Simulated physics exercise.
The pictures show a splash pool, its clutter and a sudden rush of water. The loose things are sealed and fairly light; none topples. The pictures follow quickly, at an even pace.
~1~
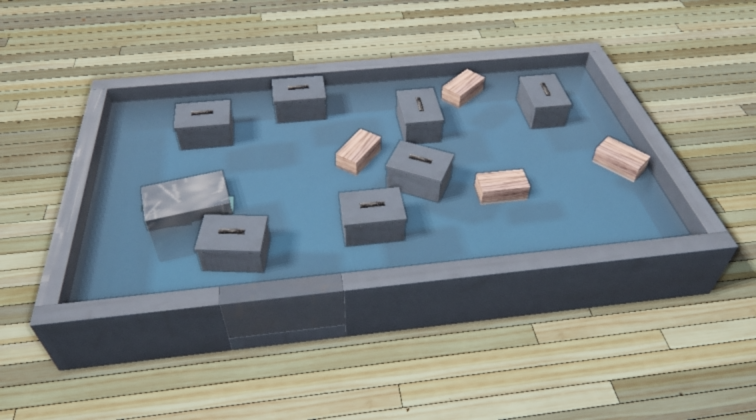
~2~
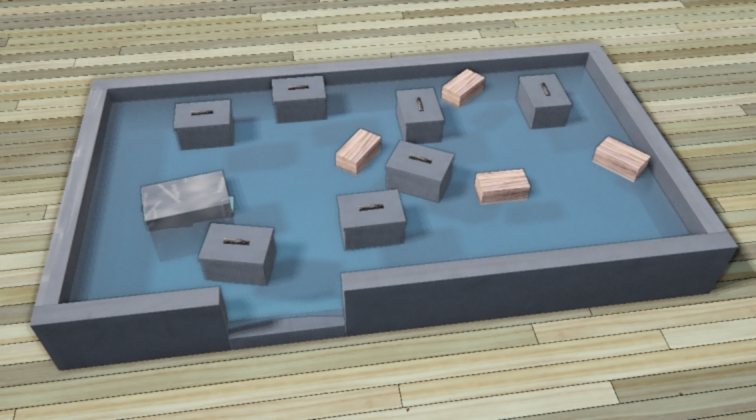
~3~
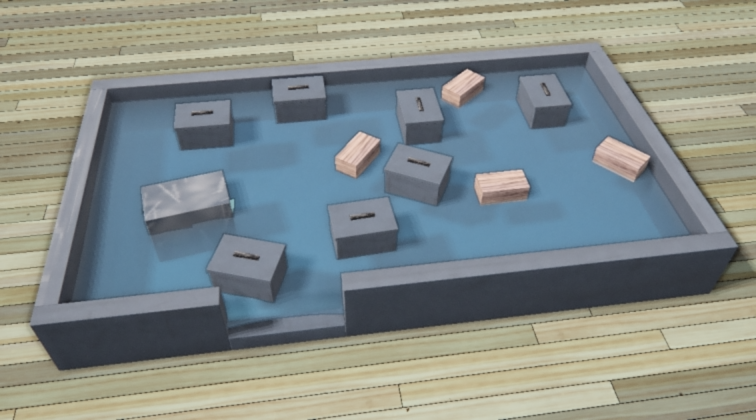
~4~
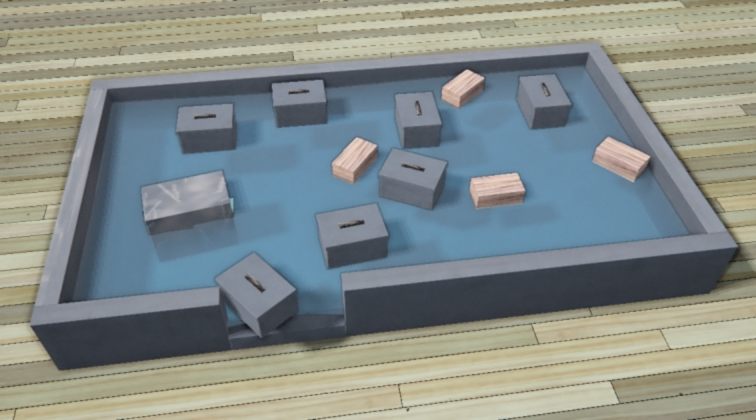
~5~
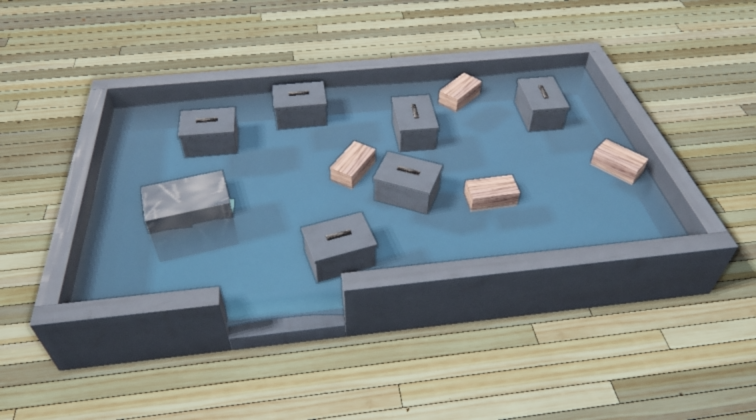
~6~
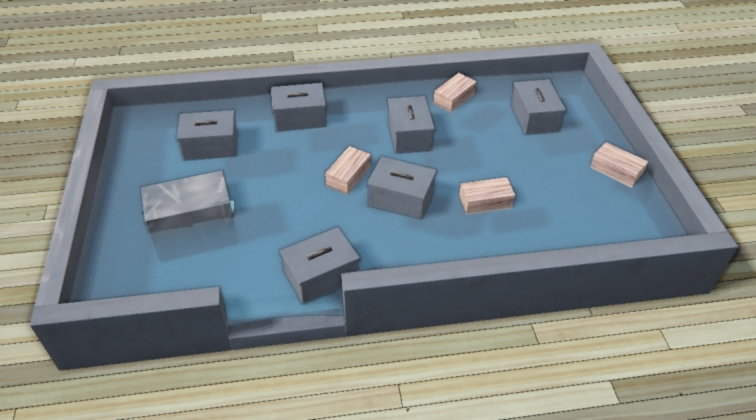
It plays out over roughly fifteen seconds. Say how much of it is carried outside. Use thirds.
That comes to from one to two thirds.
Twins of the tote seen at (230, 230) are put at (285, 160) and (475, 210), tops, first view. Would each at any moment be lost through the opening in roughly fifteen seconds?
In that order: Yes, through.
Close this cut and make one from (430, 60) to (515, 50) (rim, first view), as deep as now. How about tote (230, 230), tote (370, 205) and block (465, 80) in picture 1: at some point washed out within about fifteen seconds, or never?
As listed: Still in, left behind, through.
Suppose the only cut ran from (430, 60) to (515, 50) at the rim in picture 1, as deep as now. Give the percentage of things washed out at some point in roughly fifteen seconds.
Roughly 60 per cent.
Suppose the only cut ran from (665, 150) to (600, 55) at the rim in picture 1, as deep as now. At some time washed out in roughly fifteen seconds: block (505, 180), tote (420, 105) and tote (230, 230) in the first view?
In that order: Through, carried outside, kept in.
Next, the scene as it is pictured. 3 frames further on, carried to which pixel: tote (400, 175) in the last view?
Close to (379, 189).
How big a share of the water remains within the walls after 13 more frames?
Near 74 in a hundred.
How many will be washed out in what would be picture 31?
The number is 4.
A moment on, 2 of 11 are out; 9 afloat.
Next, 2 of 11 are out; 9 afloat.
Later, 4 of 11 are out; 7 afloat.
In the end, 5 of 11 are out; 6 afloat.
